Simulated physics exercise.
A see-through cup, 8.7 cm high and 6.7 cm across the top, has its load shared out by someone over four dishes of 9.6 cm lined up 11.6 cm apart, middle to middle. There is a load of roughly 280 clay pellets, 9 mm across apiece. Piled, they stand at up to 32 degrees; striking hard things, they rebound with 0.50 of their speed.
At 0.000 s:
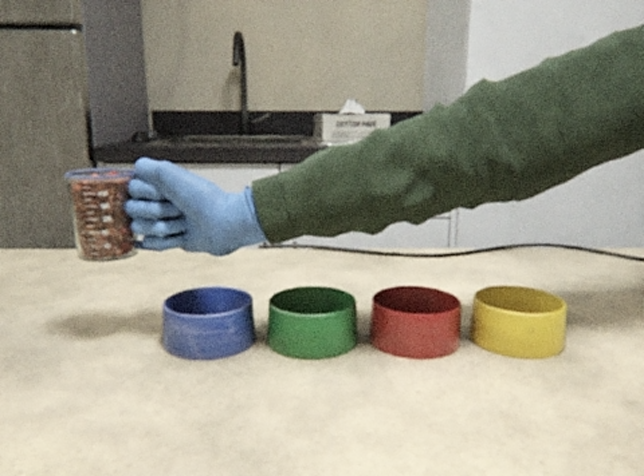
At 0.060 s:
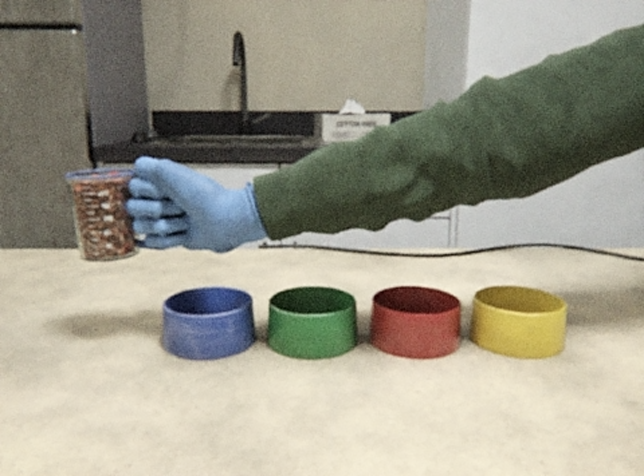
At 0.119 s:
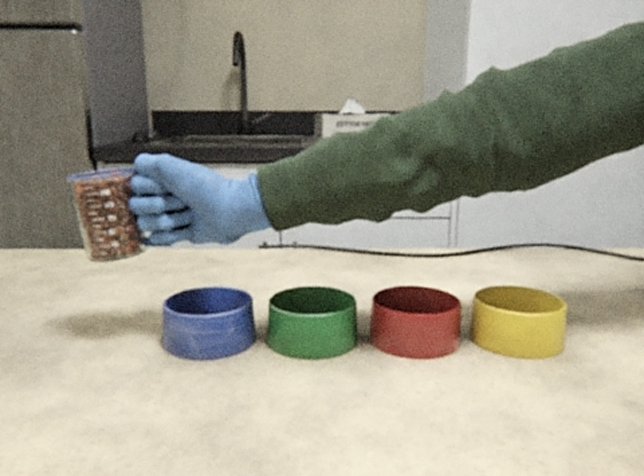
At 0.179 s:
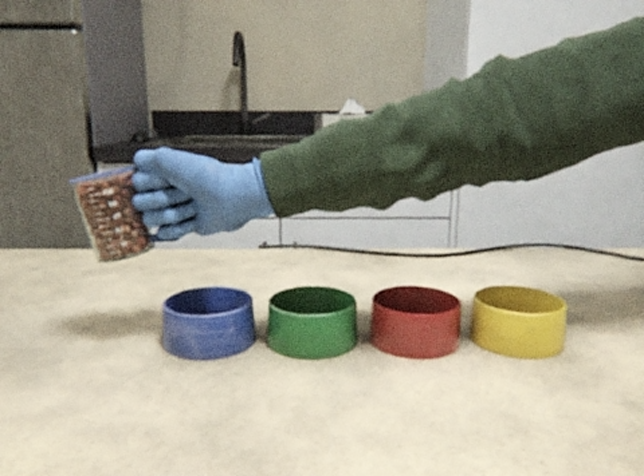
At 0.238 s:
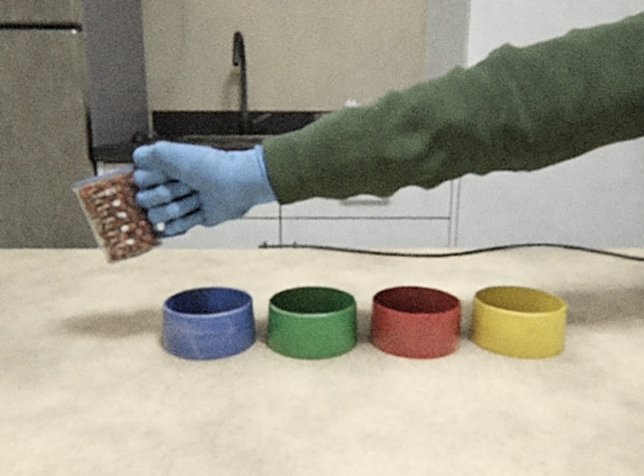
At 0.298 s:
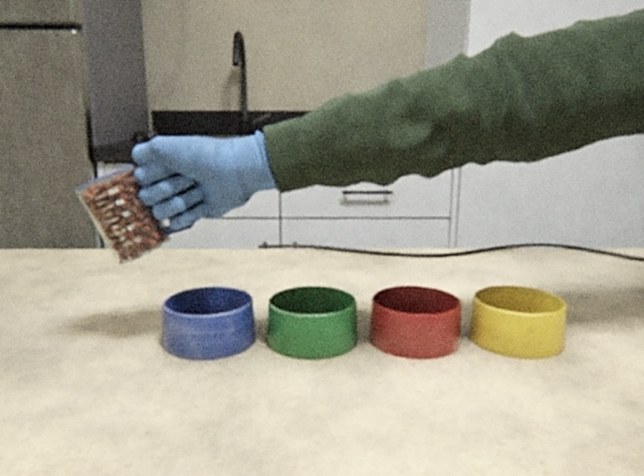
A blue-gloved hand held a clear cup of reddish-brown pieces above a counter, left of four colored dishes, then gradually tilted it to the left while moving it slightly to the right.
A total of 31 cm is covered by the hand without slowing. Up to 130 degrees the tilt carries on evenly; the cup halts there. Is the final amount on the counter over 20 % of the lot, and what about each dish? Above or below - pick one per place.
Red dish: Below; blue dish: Above; green dish: Below; yellow dish: Below; counter: Above.
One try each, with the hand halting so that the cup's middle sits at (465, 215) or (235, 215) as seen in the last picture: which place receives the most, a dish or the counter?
Try 1 - blue; try 2 - blue.
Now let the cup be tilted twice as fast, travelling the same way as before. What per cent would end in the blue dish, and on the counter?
Then blue would get 0 and the counter 100.
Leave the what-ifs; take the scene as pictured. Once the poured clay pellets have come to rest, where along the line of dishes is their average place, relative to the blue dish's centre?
Roughly 4 cm away, on the smaller-x side.
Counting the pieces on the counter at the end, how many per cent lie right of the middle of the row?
0 per cent.
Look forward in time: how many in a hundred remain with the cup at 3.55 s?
About 0 per cent.
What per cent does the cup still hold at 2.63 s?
It works out to about 0 per cent of the load.
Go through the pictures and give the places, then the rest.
In the first picture, cup at (105, 215), tilt 0 degrees, lip at (69, 174), moved 0.0 cm; middle of the pieces at (102, 215); blue dish at (208, 301); green dish at (313, 300); red dish at (416, 300); yellow dish at (519, 299).
In the second picture, cup at (106, 215), tilt 1 degrees, lip at (70, 175), moved 0.1 cm; middle of the pieces at (103, 215).
In the third picture, cup at (110, 215), tilt 6 degrees, lip at (71, 177), moved 0.6 cm; middle of the pieces at (107, 215).
In the fourth picture, cup at (116, 214), tilt 12 degrees, lip at (73, 181), moved 1.1 cm; middle of the pieces at (112, 215).
In the fifth picture, cup at (121, 214), tilt 17 degrees, lip at (75, 185), moved 1.7 cm; middle of the pieces at (117, 216).
In the sixth picture, cup at (126, 214), tilt 23 degrees, lip at (78, 190), moved 2.2 cm; middle of the pieces at (123, 216); blue dish at (208, 301); green dish at (313, 300); red dish at (416, 300); yellow dish at (519, 299). The cup turns about 100 degrees a second and travels 9 cm a second.
After 1.70 s, tilt 130 degrees; cup holds 0 %, blue 65 %.
After 2.63 s, tilt 130 degrees; cup holds 0 %, blue 65 %.
After 3.55 s, tilt 130 degrees; cup holds 0 %, blue 65 %.
By 3.8 s all is still; red 0 %, blue 65 %, green 0 %, yellow 0 %, counter 35 %.
